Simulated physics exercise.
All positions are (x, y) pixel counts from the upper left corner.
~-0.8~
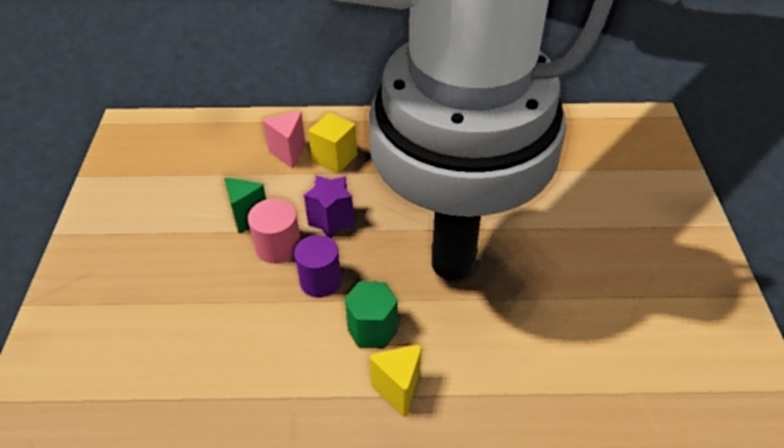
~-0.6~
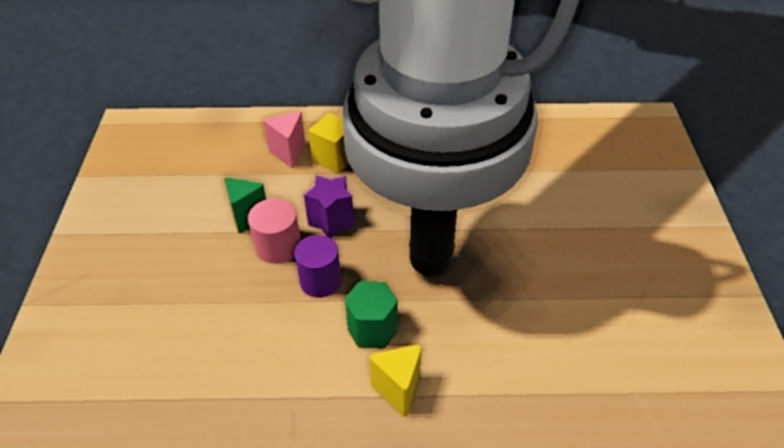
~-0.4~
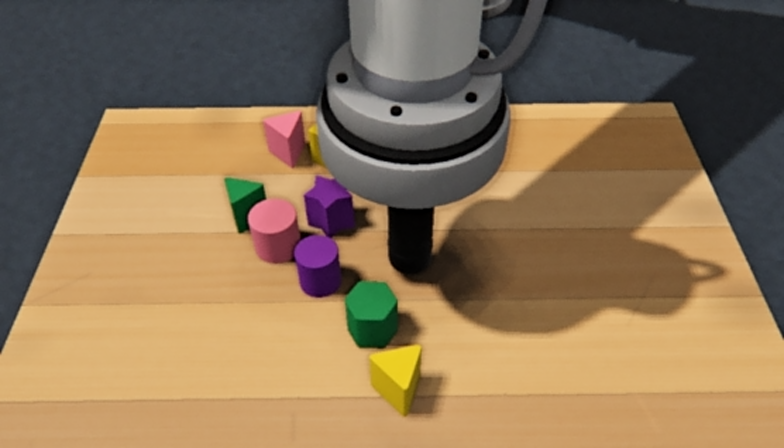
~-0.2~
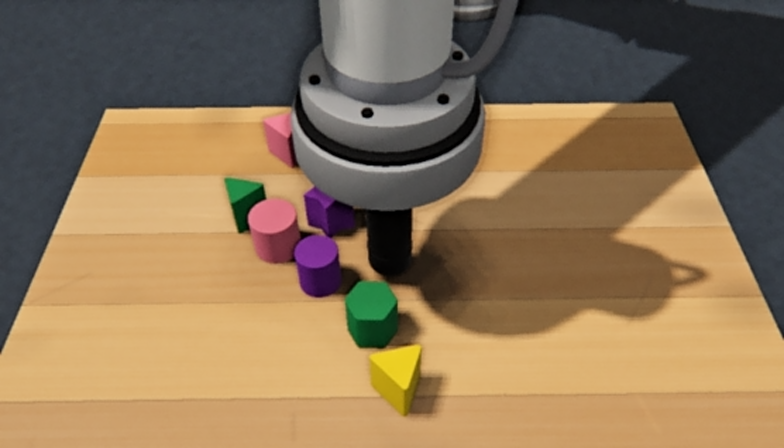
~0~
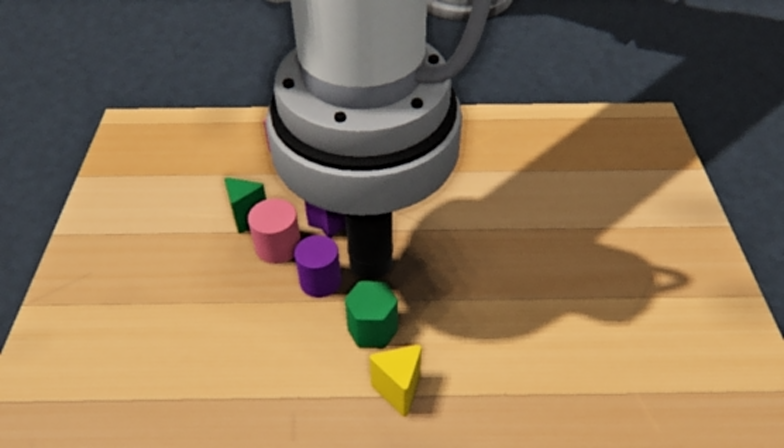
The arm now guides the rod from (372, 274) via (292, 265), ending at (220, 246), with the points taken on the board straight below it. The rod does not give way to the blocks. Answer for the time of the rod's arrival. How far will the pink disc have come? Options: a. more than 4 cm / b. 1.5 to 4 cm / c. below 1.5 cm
The answer is a.
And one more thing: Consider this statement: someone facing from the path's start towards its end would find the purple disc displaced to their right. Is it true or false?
That is false.
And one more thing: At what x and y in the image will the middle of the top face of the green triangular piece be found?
It will end up at (234, 160).
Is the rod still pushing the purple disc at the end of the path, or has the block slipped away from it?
I'm fairly sure the purple disc slides away from the front of the rod at some point.
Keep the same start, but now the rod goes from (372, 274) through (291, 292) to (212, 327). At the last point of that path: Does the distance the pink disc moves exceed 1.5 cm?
I expect not.
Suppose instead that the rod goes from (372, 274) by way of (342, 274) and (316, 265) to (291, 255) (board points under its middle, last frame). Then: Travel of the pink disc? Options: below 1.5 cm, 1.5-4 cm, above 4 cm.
Answer: 1.5 to 4 cm.
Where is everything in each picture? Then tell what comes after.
Rod tip (453, 265); block tops, green triangular piece (240, 187); pink disc (272, 215); purple disc (316, 251); purple star-shaped block (329, 189), in the first frame.
Rod (431, 261); blocks unchanged, in the second frame.
Rod (410, 259); blocks unchanged, in the third frame.
Rod (390, 261); blocks unchanged, in the fourth frame.
Rod (371, 264); green triangular piece (240, 187); pink disc (272, 215); purple disc (316, 251); purple star-shaped block hidden, in the fifth frame.
What follows on the original path. One third of the way, rod (316, 258); purple disc (274, 257).
Two thirds of the way, rod (264, 251); green triangular piece (234, 177), turned 15° clockwise; pink disc (241, 201); purple disc (246, 264).
At the end, rod (217, 236); green triangular piece (234, 160), turned 55° clockwise; pink disc (215, 183); purple disc (246, 264); purple star-shaped block in place.
